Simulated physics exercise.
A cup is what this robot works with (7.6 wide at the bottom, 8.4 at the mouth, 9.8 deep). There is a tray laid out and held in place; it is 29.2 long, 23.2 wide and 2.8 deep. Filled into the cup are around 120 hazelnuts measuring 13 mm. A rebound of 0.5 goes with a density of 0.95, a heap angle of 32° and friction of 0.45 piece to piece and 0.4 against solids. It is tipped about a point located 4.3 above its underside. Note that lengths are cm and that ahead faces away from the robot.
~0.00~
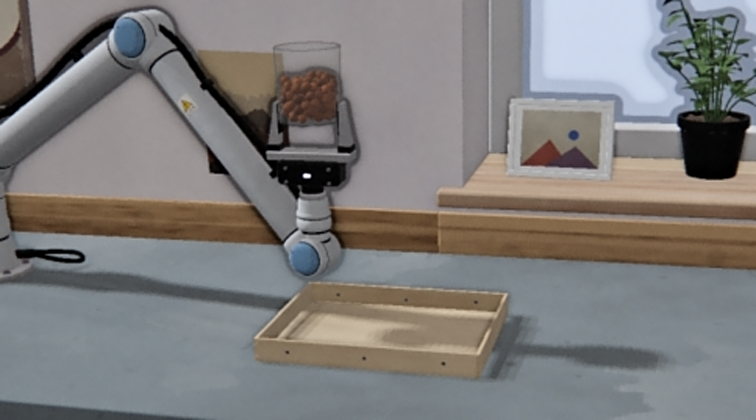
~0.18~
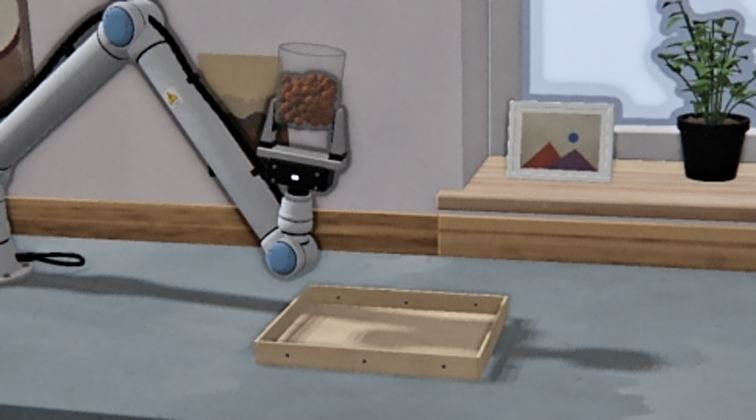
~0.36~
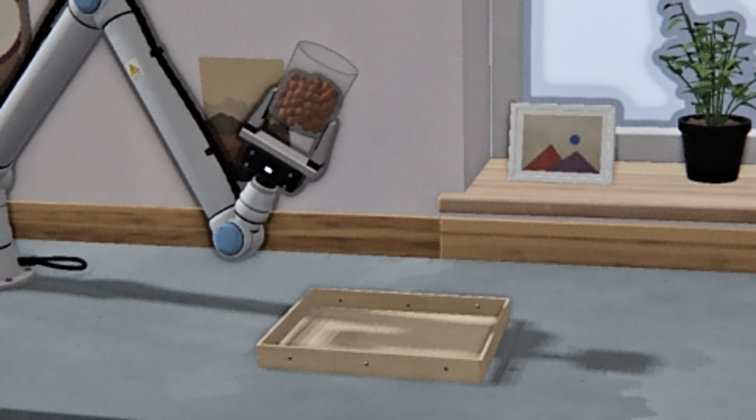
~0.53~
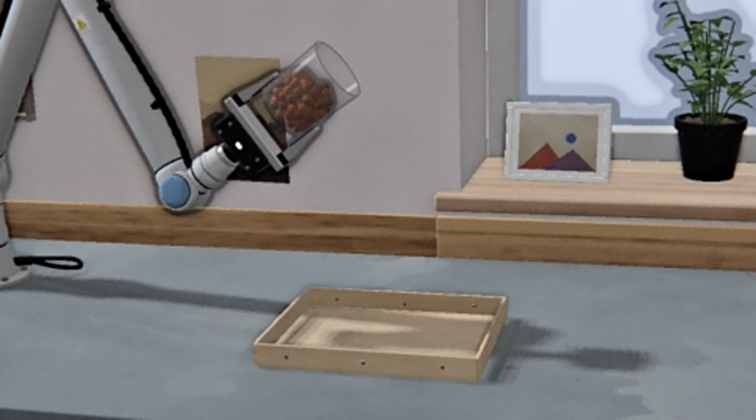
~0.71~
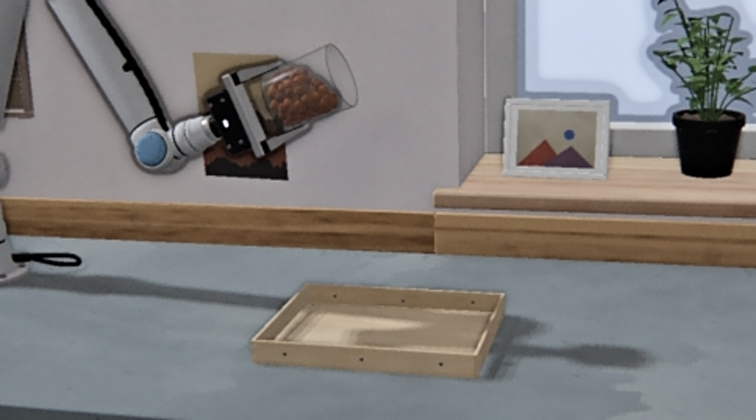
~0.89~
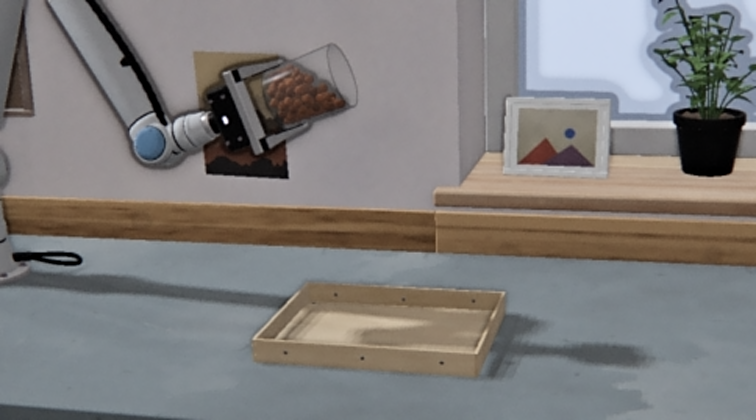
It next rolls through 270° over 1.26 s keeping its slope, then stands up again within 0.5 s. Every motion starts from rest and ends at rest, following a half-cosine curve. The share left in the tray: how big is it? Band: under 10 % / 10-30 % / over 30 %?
Less than 10 %.
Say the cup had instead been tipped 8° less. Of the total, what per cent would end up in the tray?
Then roughly 0 per cent.
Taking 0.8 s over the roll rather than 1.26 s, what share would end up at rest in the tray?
In that case around 0 percent.
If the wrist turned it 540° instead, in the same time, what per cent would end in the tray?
In that case you'd get close to 0 per cent.
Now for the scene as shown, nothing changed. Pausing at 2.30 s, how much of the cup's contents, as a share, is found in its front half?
About 45 %.
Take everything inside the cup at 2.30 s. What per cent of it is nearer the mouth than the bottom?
30 percent or so.
After 1.59 s, tipped 70°, highest piece 37 above the table; 123 in the cup.
After 2.30 s, tipped 56°, highest piece 36 above the table; 120 in the cup, 2 in the tray, 1 in flight or on a rim.
After 2.85 s, upright, highest piece 38 above the table; 120 in the cup, 3 in the tray.
After 3.55 s, upright, highest piece 38 above the table; 120 in the cup, 3 in the tray.
At rest, 120 in the cup, 3 in the tray. That is 2 % in the tray.
